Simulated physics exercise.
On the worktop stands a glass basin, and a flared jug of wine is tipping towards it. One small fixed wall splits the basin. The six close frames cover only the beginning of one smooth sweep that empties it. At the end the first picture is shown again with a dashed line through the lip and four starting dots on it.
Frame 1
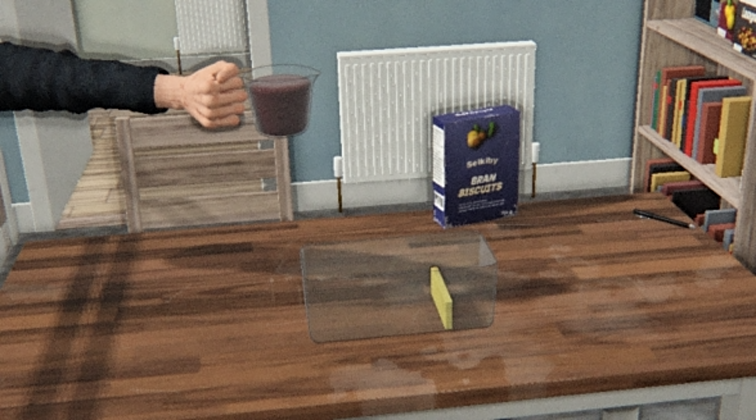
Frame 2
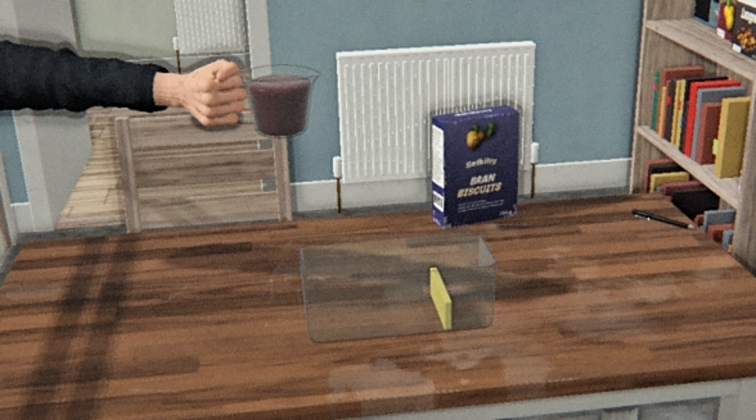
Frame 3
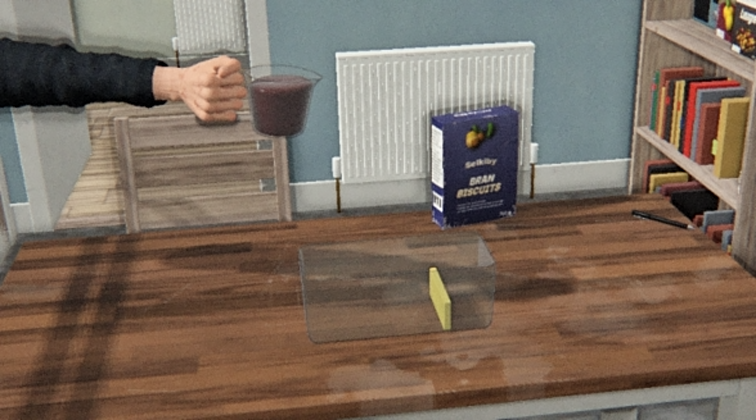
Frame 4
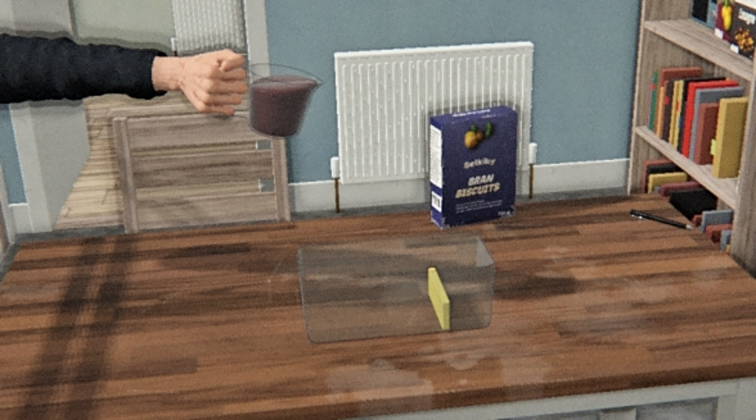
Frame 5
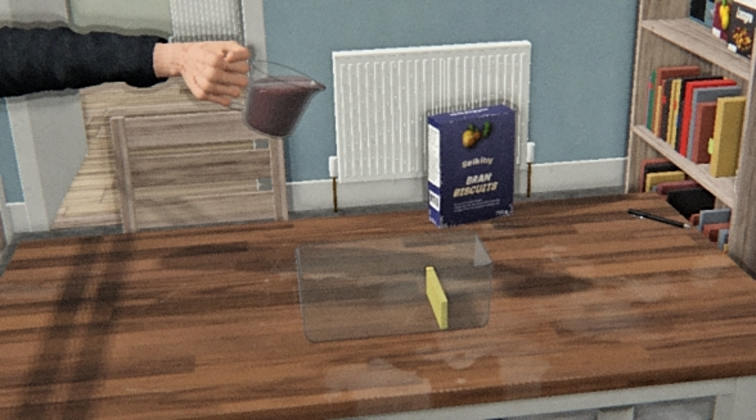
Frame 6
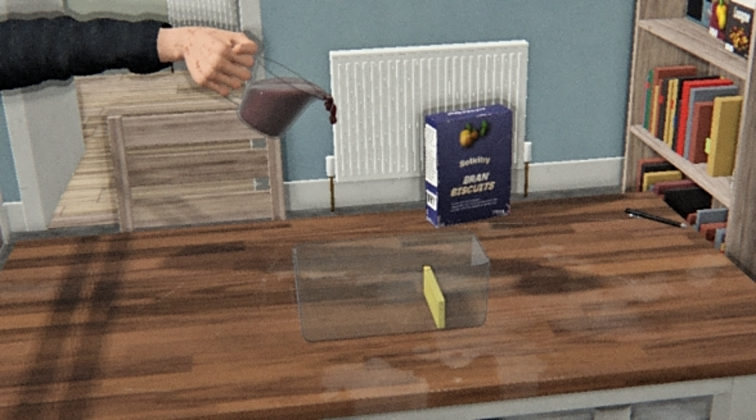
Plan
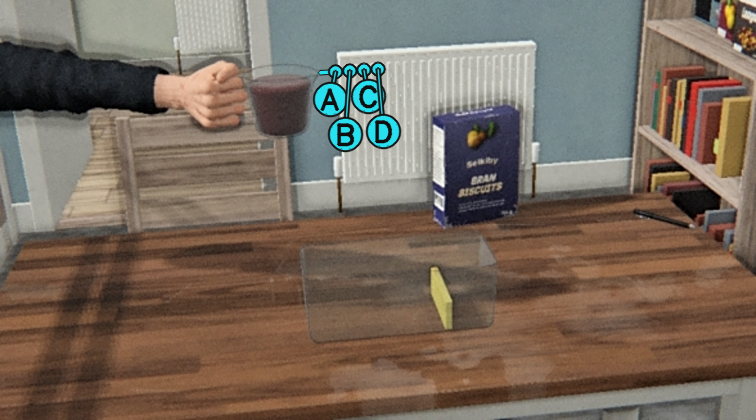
A flared jug of dark wine, held up by a hand reaching in from the left, stays upright at first above a wooden worktop with a clear basin, a yellow piece inside it, and a biscuit box behind. The hand then tilts the jug steadily rightward, and wine comes over its lip.
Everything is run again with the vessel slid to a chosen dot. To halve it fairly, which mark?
Dot D does it best.
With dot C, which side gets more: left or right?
The left side.
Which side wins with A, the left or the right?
The left one.
On the marked copy, A at (335, 71); B at (349, 70); C at (364, 70); D at (378, 69).
If A is chosen, about 92 % ends left of the wall and 5 % right of it; 3 % is lost outside.
If B is chosen, about 90 % ends left of the wall and 5 % right of it; 5 % is lost outside.
If C is chosen, about 84 % ends left of the wall and 9 % right of it; 7 % is lost outside.
If D is chosen, about 54 % ends left of the wall and 42 % right of it; 4 % is lost outside.
